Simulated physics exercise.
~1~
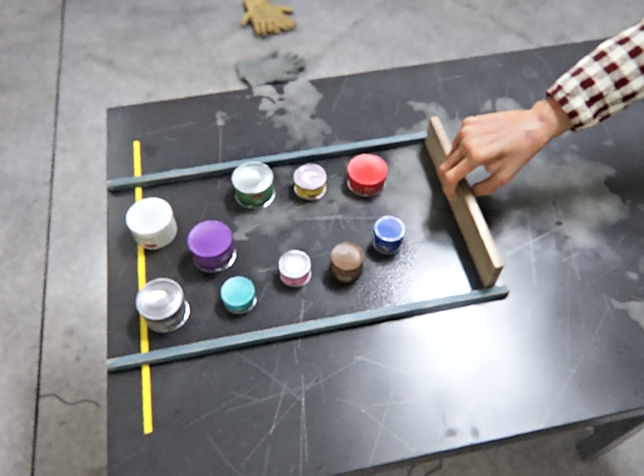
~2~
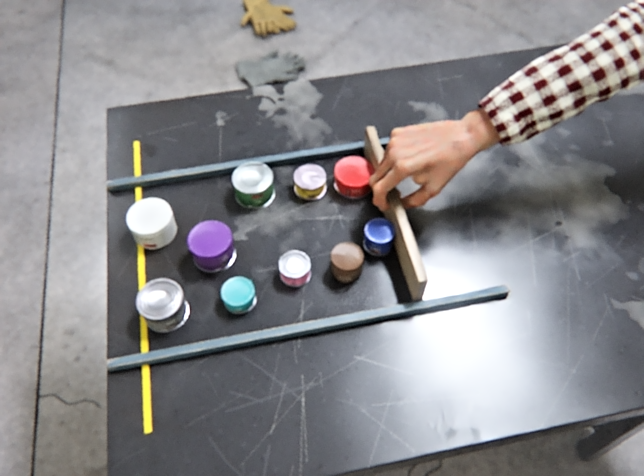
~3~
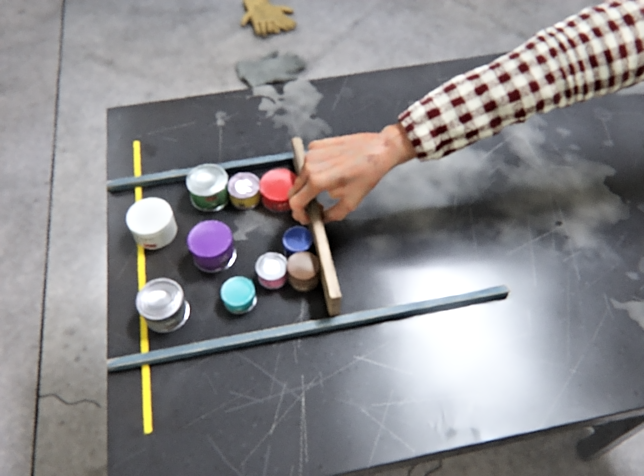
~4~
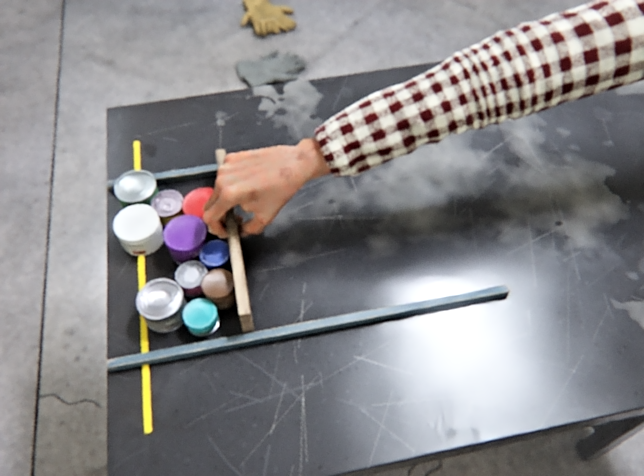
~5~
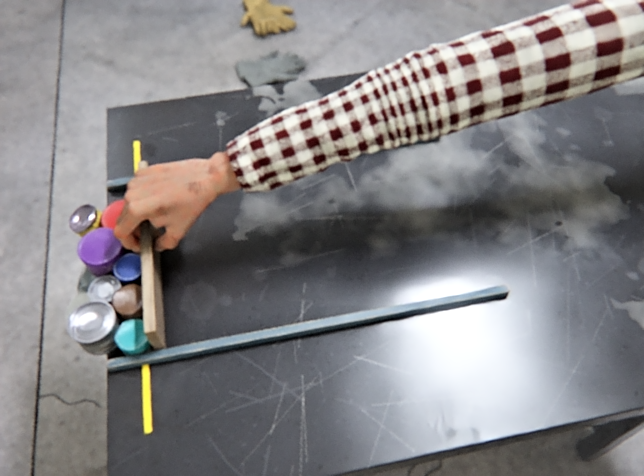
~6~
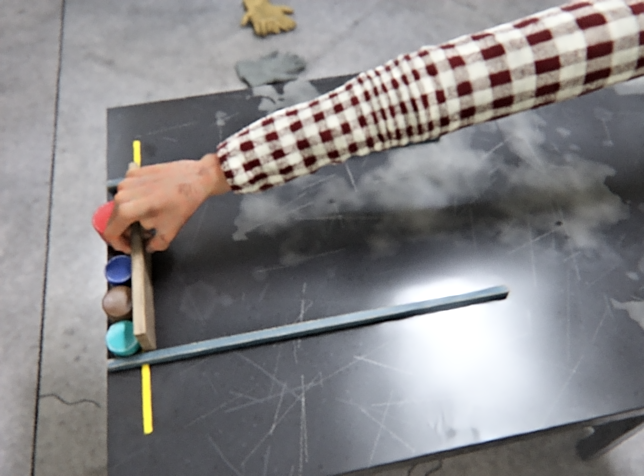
On a dark table, a hand pushes pots left with a board until several drop off.
